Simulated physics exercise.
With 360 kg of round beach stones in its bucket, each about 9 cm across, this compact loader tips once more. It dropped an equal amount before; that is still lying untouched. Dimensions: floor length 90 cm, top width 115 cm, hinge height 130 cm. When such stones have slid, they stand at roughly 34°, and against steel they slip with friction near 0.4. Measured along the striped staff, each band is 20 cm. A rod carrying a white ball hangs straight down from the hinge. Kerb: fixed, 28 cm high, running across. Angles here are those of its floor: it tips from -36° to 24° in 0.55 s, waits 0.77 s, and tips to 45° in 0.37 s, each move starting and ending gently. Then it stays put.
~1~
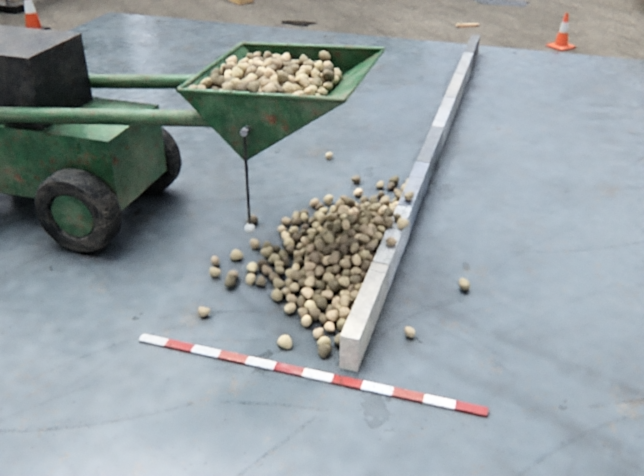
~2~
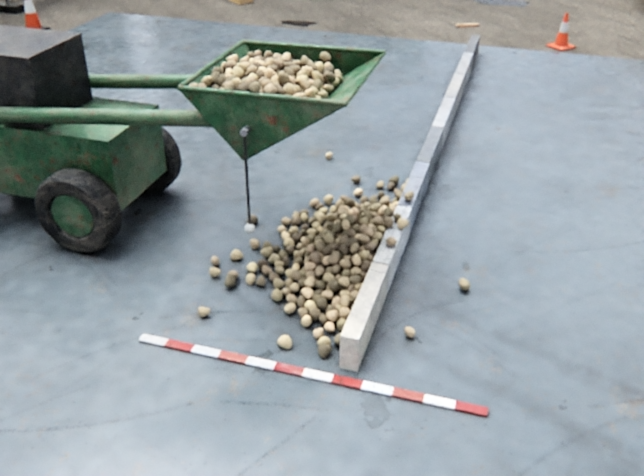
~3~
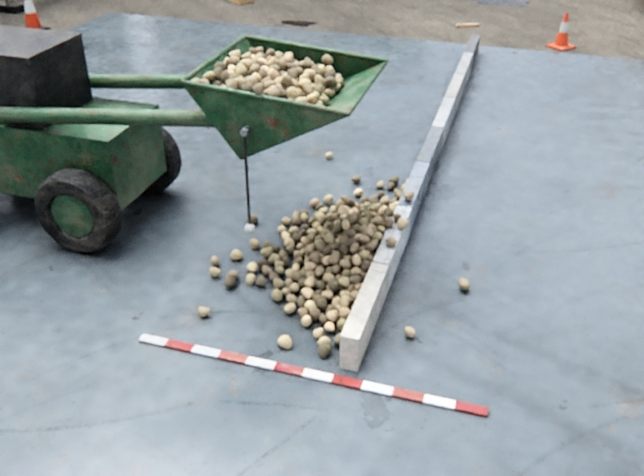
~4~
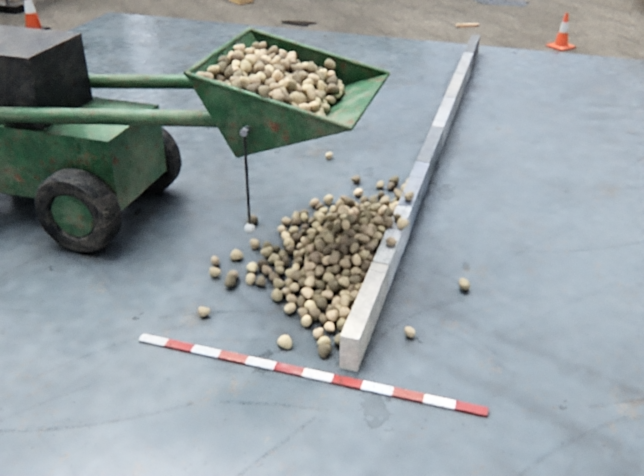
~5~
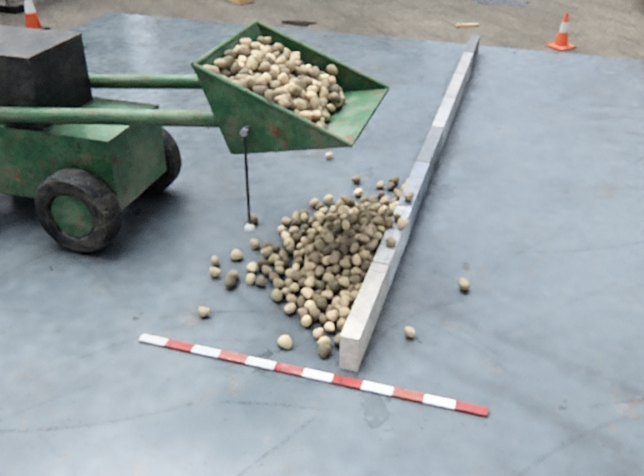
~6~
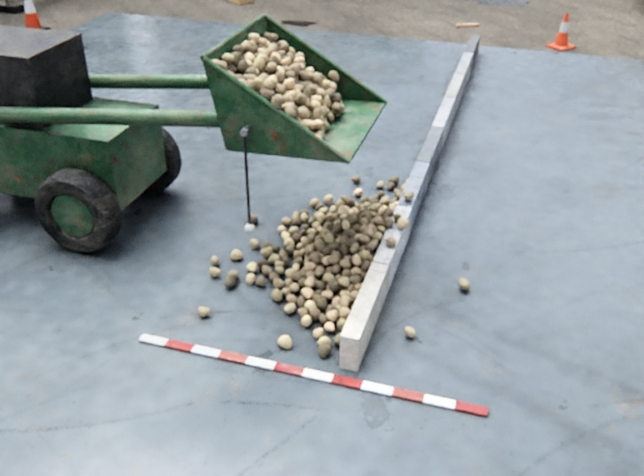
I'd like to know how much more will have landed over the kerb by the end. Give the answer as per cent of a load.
Roughly 59 in every hundred.
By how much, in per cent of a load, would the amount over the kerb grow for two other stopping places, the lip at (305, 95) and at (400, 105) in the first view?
First place: Roughly 20 %; second place: Roughly 95 %.
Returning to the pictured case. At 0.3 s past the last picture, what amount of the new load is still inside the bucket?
Estimate: 100 % remaining inside, roughly.
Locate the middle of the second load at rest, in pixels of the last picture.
Near (419, 263).
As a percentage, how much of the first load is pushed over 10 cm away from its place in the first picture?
Close to 5 per cent.
Then, 0.1 s after the last picture the floor is at 14°; in per cent of one load, 100 in the bucket, 100 on this side of the kerb; the foremost stones are at (405, 242).
Then, 0.3 s after the last picture the floor is at 24°; in per cent of one load, 98 in the bucket, 101 on this side of the kerb; the foremost stones are at (405, 242).
Then, 1.8 s after the last picture the floor is at 45°; in per cent of one load, 0 in the bucket, 141 on this side of the kerb, 59 over the kerb; the foremost stones are at (605, 269).
Then, 4.6 s after the last picture the floor is at 45°; in per cent of one load, 0 in the bucket, 141 on this side of the kerb, 59 over the kerb; the foremost stones are at (622, 266). Net gain over the kerb, 59.
